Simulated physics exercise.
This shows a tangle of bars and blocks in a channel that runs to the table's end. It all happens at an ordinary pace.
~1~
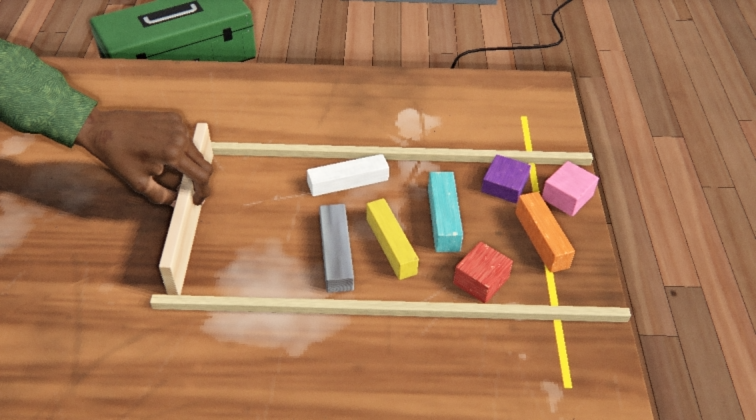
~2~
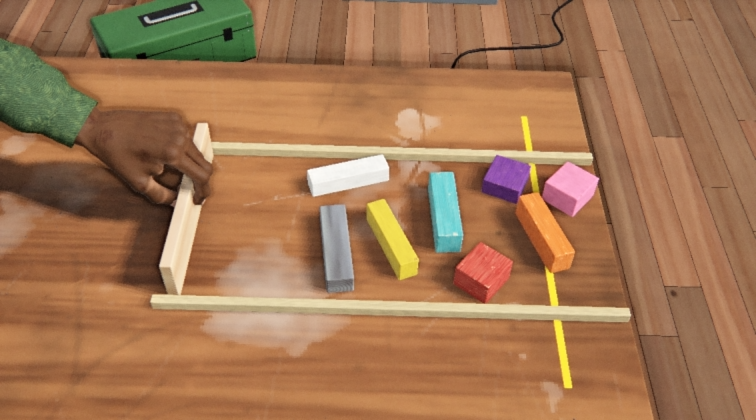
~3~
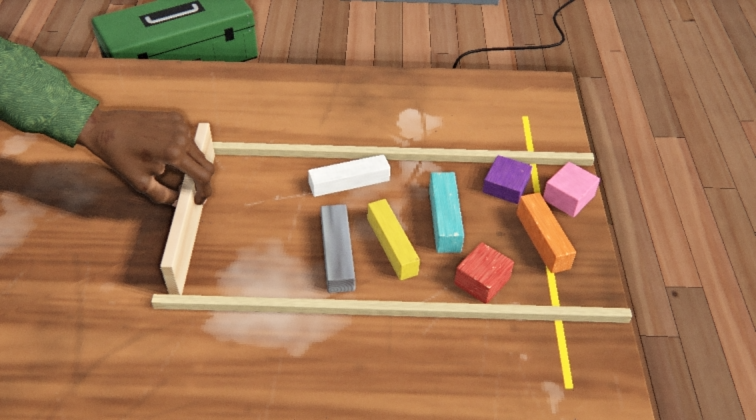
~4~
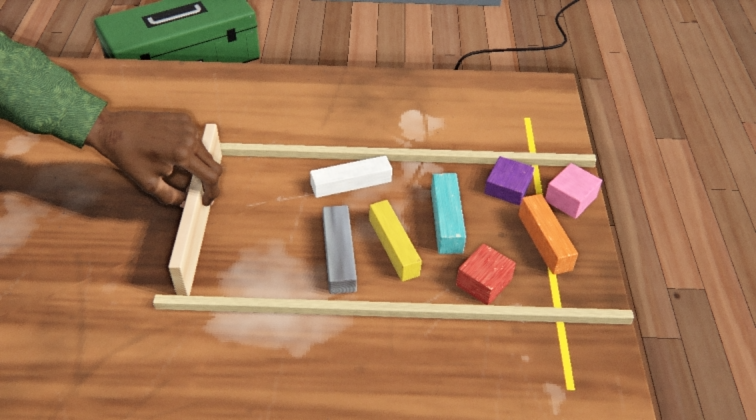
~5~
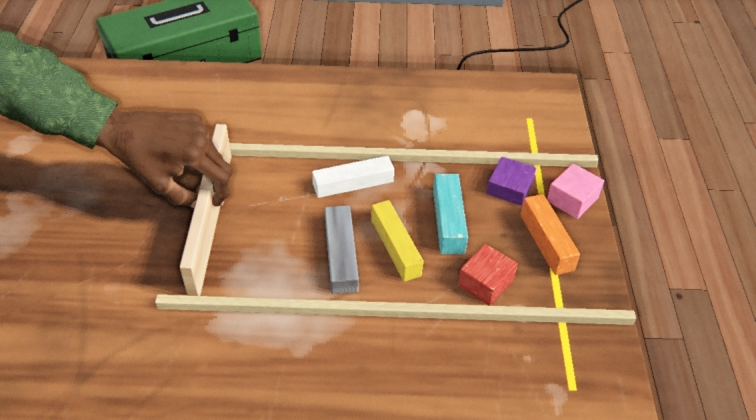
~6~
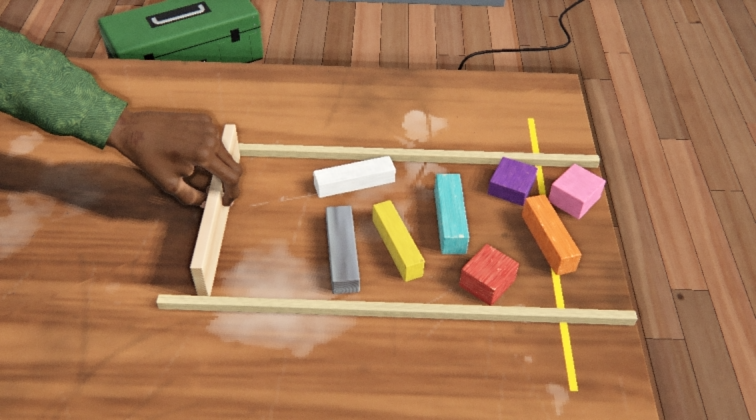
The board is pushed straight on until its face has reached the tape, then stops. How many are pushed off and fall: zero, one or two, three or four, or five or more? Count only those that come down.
The number that fall off is three or four.
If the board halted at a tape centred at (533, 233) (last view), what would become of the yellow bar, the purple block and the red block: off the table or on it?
The yellow bar stays on; the purple block drops off; the red block stays on.
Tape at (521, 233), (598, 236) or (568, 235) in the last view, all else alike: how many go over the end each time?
Down on the floor: 1, 7 and 5.
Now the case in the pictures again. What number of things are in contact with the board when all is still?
It touches 2.
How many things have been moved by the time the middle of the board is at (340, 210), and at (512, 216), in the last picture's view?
The counts are 2 and 8.
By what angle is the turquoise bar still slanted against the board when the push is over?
Near 0 degrees.
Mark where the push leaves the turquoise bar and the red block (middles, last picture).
About (606, 217), and the other about (626, 284).
Soon after, none off yet; pink block at rest near (577, 191); orange bar at rest near (550, 234); purple block at rest near (513, 181).
After that, none off yet; pink block at rest near (579, 192); orange bar at rest near (550, 234); purple block displaced a little near (537, 185).
In the end, the number that fall off is three or four; gone, purple block, orange bar and pink block.
